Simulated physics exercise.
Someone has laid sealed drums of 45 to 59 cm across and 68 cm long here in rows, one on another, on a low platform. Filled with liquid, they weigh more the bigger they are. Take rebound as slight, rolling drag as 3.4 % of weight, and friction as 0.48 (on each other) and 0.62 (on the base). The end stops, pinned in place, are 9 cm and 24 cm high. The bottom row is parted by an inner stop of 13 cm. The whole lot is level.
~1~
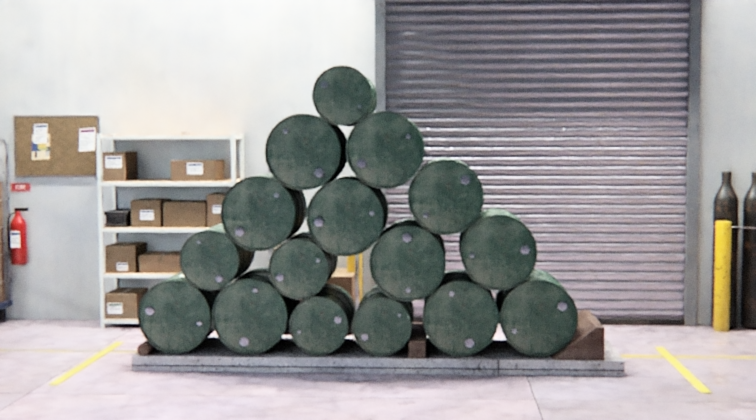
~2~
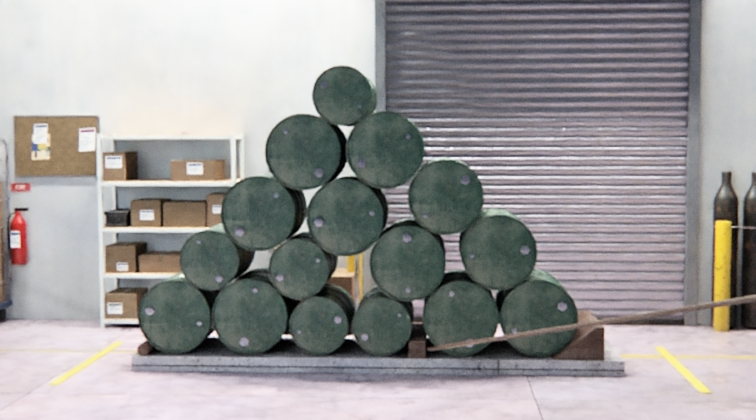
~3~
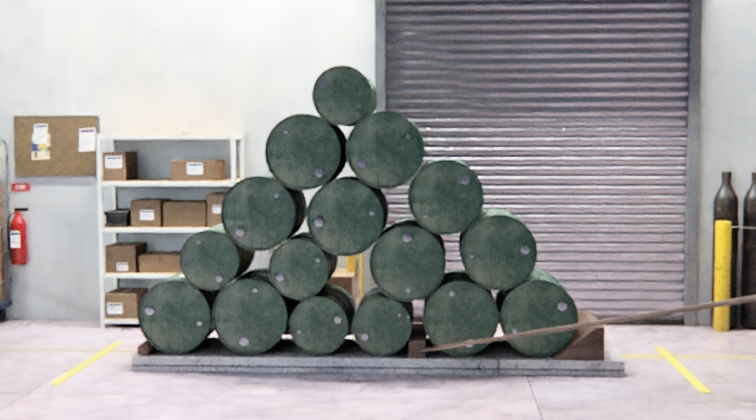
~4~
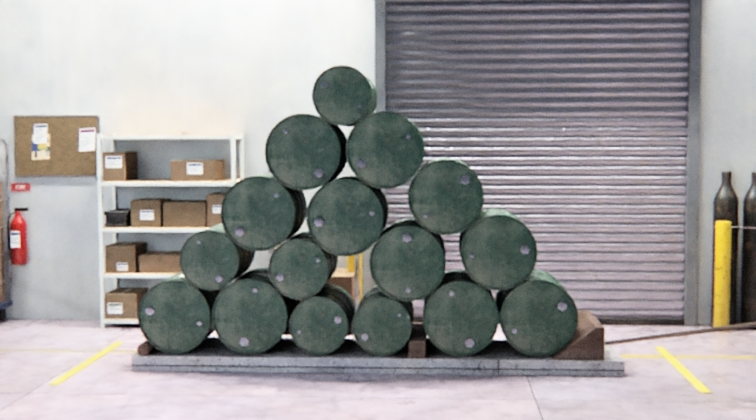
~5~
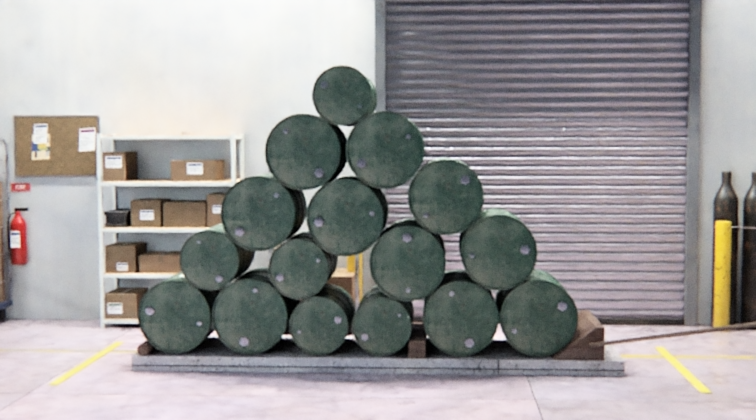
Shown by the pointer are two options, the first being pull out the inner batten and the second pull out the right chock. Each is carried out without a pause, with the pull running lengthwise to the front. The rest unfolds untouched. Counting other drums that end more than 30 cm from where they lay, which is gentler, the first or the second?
The first.
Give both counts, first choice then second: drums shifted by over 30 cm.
First choice: 0; second choice: 9.
First choice, 2.03 s in, 0 now displaced over 30 cm.
First choice, at rest by 2.3 s, 0 moved over 30 cm; not one across the yellow lines; top of the pile 2.3 m high, from 2.3 m.
Second choice, 3.27 s in, 5 now displaced over 30 cm; 1 across the right yellow line; the one last seen at (539, 319) 1.5 m right and 12 cm down.
Second choice, at rest by 9.6 s, 9 moved over 30 cm; 5 across the right yellow line; the one last seen at (539, 319) rolled far off to the right; top of the pile 1.5 m high, from 2.3 m.
